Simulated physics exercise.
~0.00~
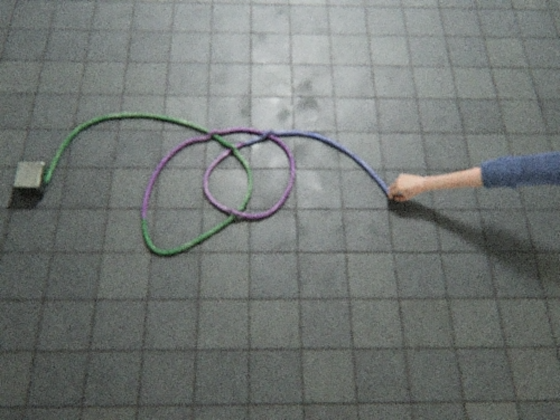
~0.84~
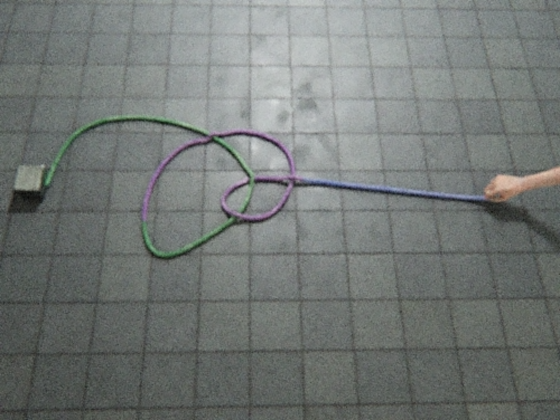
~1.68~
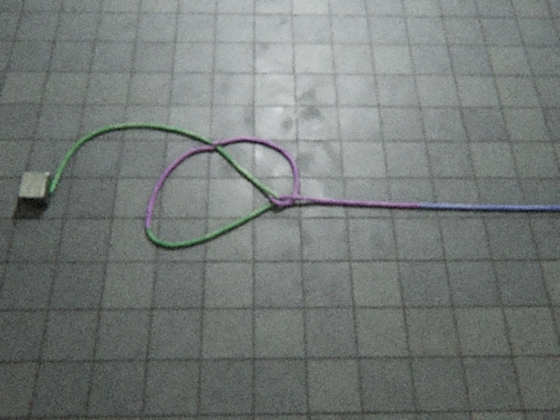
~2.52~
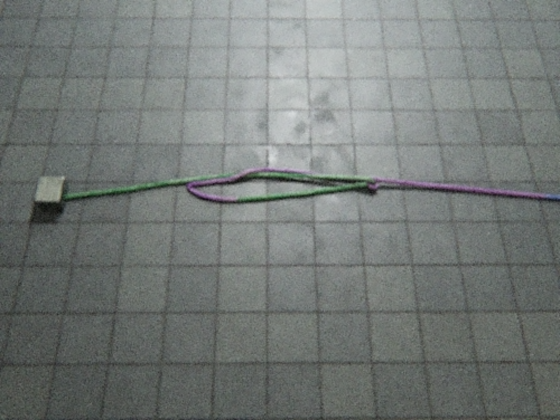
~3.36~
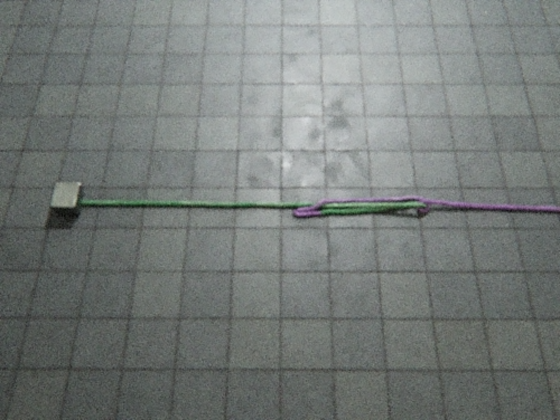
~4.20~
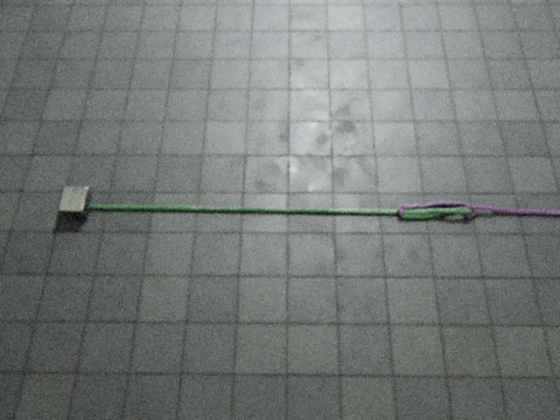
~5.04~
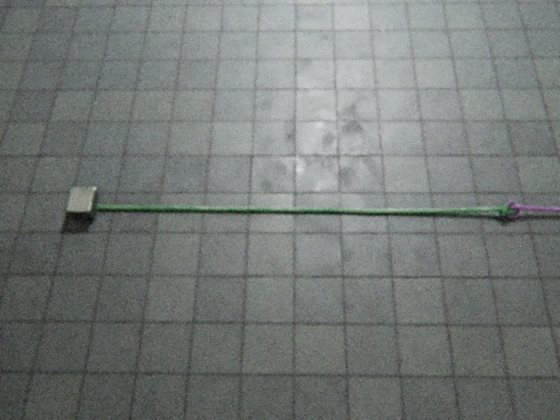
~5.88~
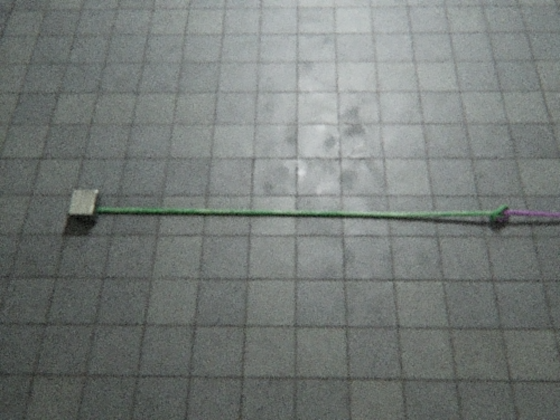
A hand pulls the looped rope right until it tightens into a small knot.
